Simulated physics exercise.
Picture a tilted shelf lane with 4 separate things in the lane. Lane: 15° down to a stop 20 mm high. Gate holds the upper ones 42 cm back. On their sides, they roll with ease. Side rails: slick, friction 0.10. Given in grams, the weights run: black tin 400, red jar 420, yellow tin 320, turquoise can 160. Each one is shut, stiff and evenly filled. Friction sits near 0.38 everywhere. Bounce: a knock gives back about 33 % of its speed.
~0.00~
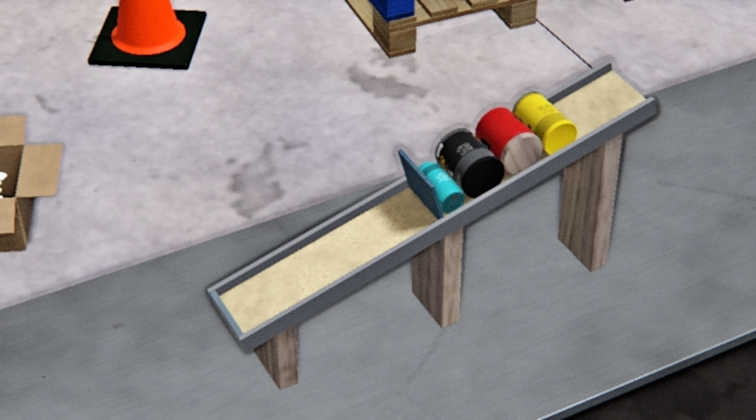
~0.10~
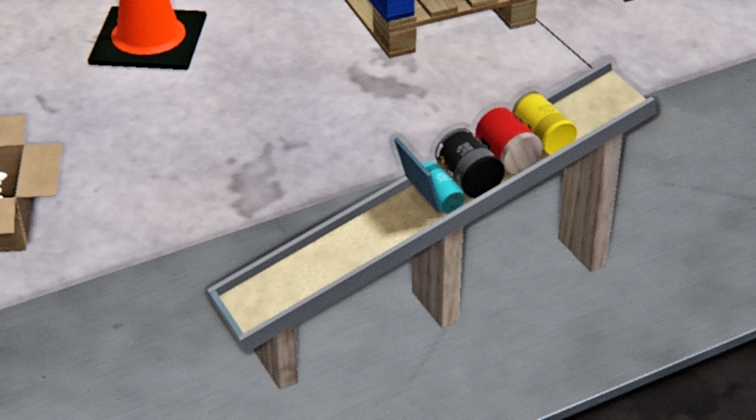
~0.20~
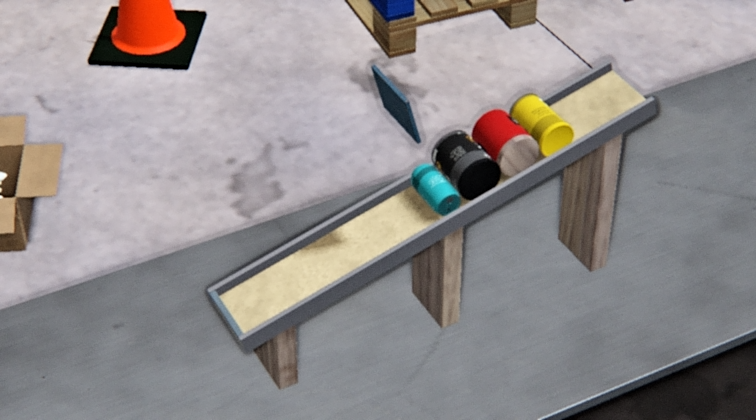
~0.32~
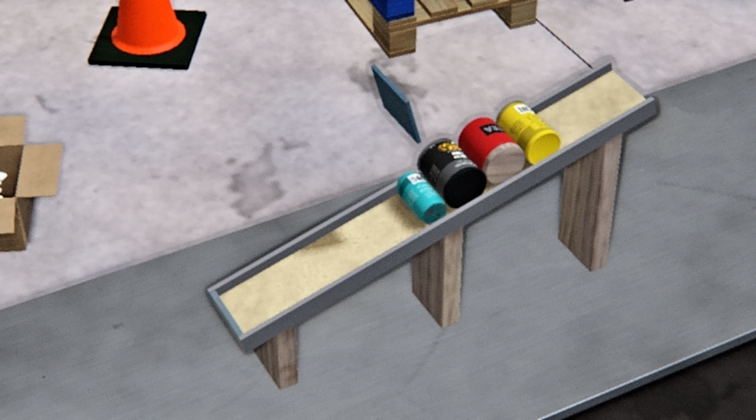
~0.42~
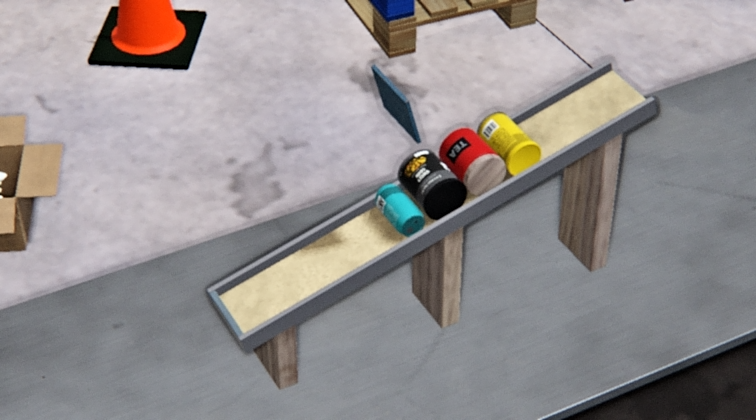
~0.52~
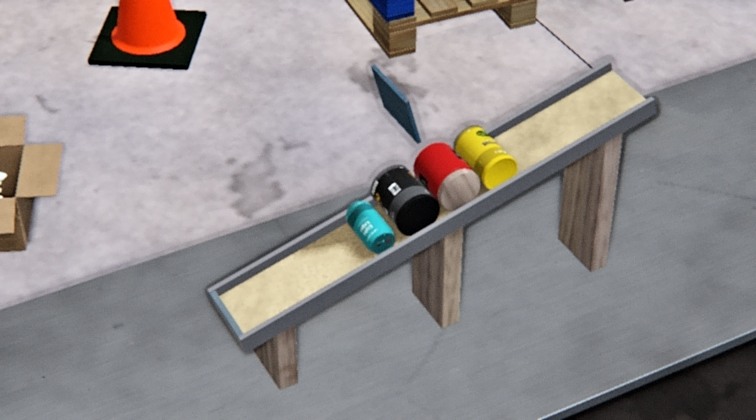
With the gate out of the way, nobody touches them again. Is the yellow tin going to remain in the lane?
It is going to stay aboard.
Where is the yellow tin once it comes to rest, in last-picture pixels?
Around pixel (282, 275).
By 0.72 s, leader 9 cm from the stop; yellow tin near (416, 197).
By 1.12 s, turquoise can now over the stop; yellow tin near (314, 256).
By 1.72 s, black tin now over the stop; yellow tin at a standstill near (278, 277).
By 2.52 s, yellow tin at a standstill near (282, 275); red jar at a standstill.
When it is over (3.0 s), over the stop, black tin and turquoise can; the other 2 in the lane. In the last view, yellow tin near (282, 275).
